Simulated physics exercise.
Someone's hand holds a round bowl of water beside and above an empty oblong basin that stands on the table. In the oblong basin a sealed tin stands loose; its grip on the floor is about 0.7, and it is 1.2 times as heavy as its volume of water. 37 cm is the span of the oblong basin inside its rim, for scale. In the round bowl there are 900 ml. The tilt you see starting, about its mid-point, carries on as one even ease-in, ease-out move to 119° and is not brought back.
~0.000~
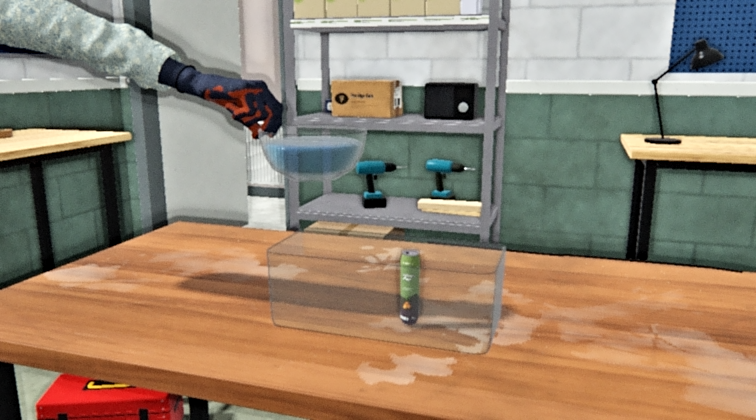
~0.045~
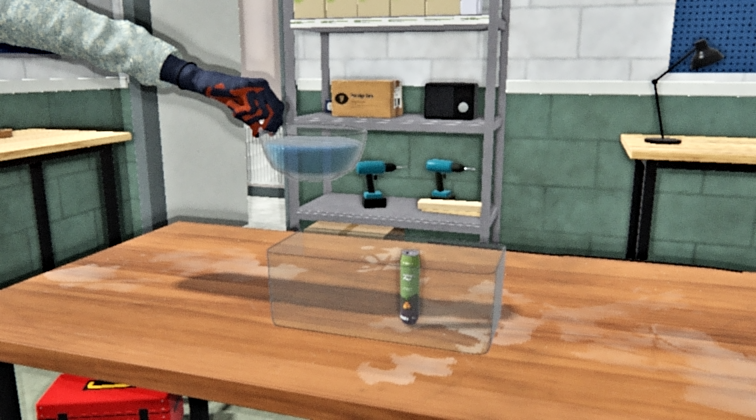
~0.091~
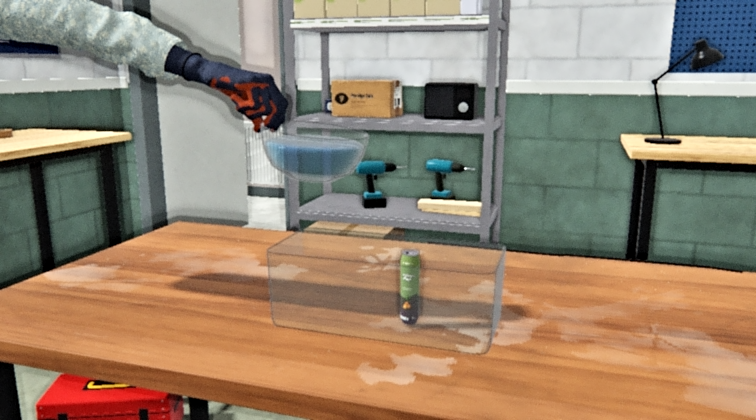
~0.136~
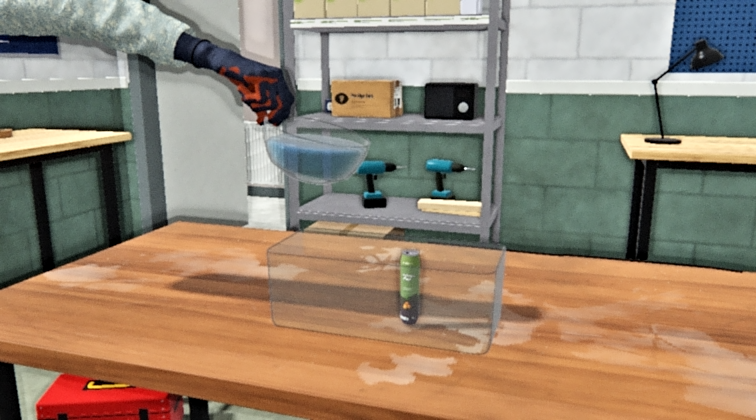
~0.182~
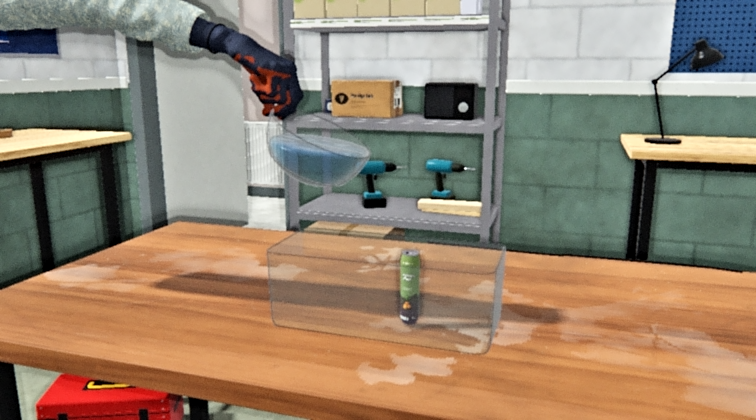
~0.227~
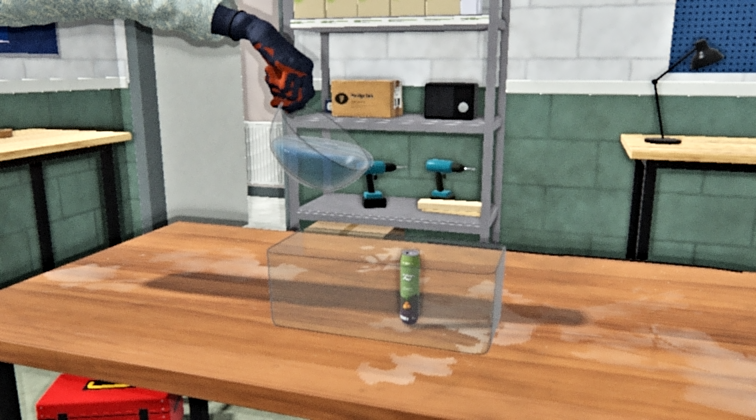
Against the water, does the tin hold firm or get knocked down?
It's bound to be brought down.
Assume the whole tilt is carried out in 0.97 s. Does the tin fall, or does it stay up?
In that case the tin stays vertical.
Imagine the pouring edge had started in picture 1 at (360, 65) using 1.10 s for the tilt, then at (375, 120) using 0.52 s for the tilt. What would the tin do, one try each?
Try 1: Still standing; try 2: Tipped over.
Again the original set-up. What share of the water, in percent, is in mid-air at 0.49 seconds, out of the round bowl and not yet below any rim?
My guess is roughly 34 %.
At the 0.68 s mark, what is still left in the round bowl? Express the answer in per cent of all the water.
0 in a hundred, give or take.
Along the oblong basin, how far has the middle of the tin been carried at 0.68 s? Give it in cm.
Near 3 cm.
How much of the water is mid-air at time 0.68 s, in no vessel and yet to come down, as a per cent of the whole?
About 2 per cent.
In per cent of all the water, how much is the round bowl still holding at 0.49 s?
Still held: Roughly 5 % of the total.
By 0.49 s the tilt is 110° and 5 per cent is still to pour; the tin stands where it began.
By 0.68 s the tilt is 119° and 0 per cent is still to pour; the tin leans 9°.
By 0.87 s the tilt is 119° and 0 per cent is still to pour; the tin leans 9°.
By 1.09 s the tilt is 119° and 0 per cent is still to pour; the tin leans 57°.
At rest the tin lies on its side.
